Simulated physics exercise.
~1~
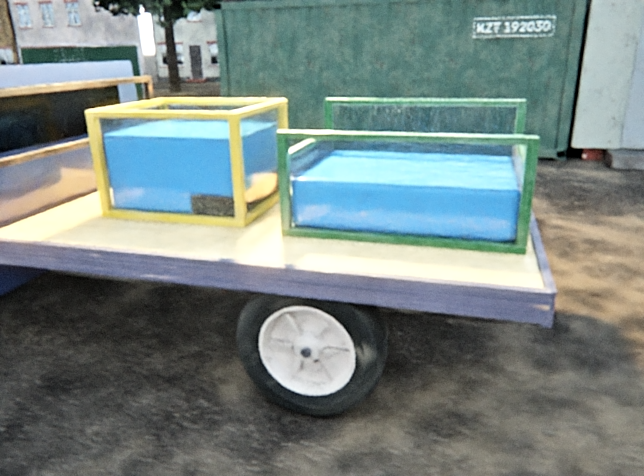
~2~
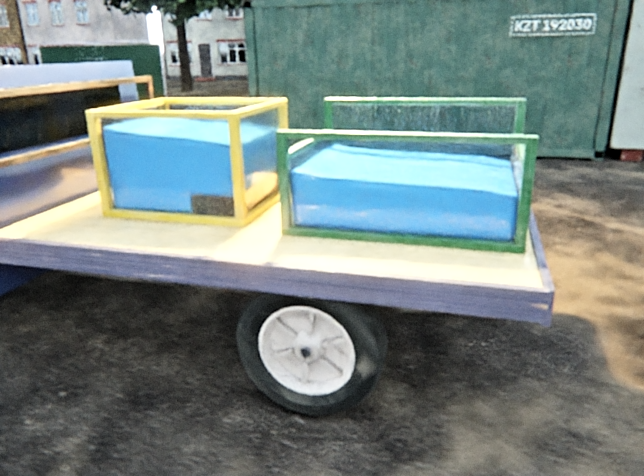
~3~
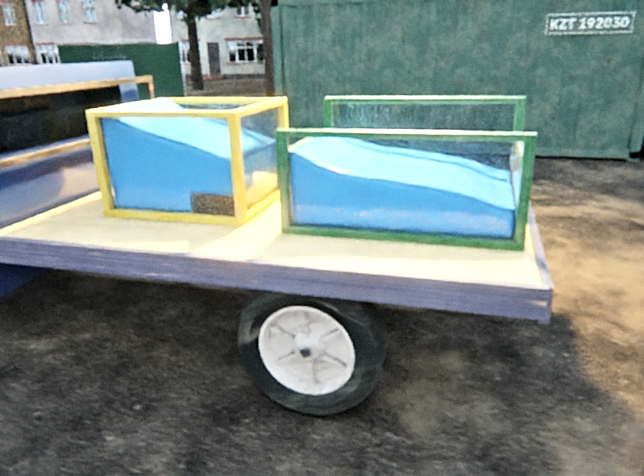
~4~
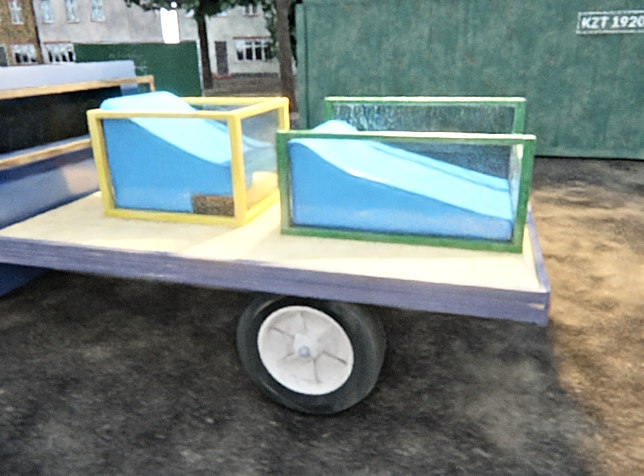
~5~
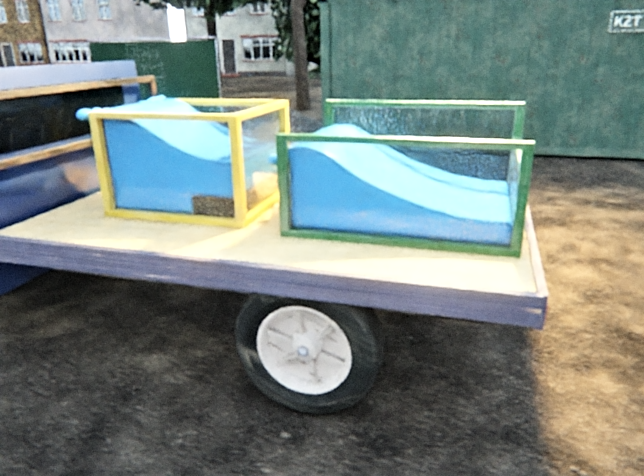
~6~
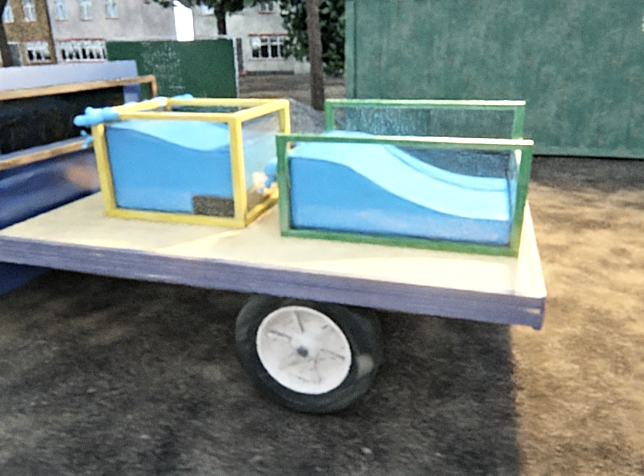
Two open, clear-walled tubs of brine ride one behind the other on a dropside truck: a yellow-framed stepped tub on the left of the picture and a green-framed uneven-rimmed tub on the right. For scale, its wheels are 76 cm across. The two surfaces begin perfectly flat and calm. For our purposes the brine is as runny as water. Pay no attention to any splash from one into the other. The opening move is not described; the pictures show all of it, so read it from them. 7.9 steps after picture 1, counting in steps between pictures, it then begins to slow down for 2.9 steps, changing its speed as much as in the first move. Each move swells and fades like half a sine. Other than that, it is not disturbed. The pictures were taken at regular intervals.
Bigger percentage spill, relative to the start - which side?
The left side gives up more, in proportion.
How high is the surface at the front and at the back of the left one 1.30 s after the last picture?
About 36 cm in front, about 52 cm behind.
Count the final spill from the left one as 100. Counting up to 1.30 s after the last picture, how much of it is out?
Roughly 90 % of the total.
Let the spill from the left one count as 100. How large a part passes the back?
I'd put it at about 10 percent of what spills.
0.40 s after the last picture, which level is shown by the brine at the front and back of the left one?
About 34 cm at the front, 64 cm at the back.
Then, 0.40 s later than the final frame, the left one has lost 1 per cent, over the front (front 34 cm, back 64 cm); the right one has lost 2 per cent, over the front (front 23 cm, back 42 cm).
Then, 0.80 s later than the final frame, the left one has lost 1 per cent, over the front (front 75 cm, back 29 cm); the right one has lost 2 per cent, over the front (front 29 cm, back 25 cm).
Then, 1.30 s later than the final frame, the left one has lost 9 per cent, over the front, a little elsewhere (front 36 cm, back 51 cm); the right one has lost 2 per cent, over the front (front 45 cm, back 12 cm).
Then, 3.79 s later than the final frame, the left one has lost 11 per cent, over the front, a little elsewhere; the right one has lost 6 per cent, mostly over the front, some over the back.
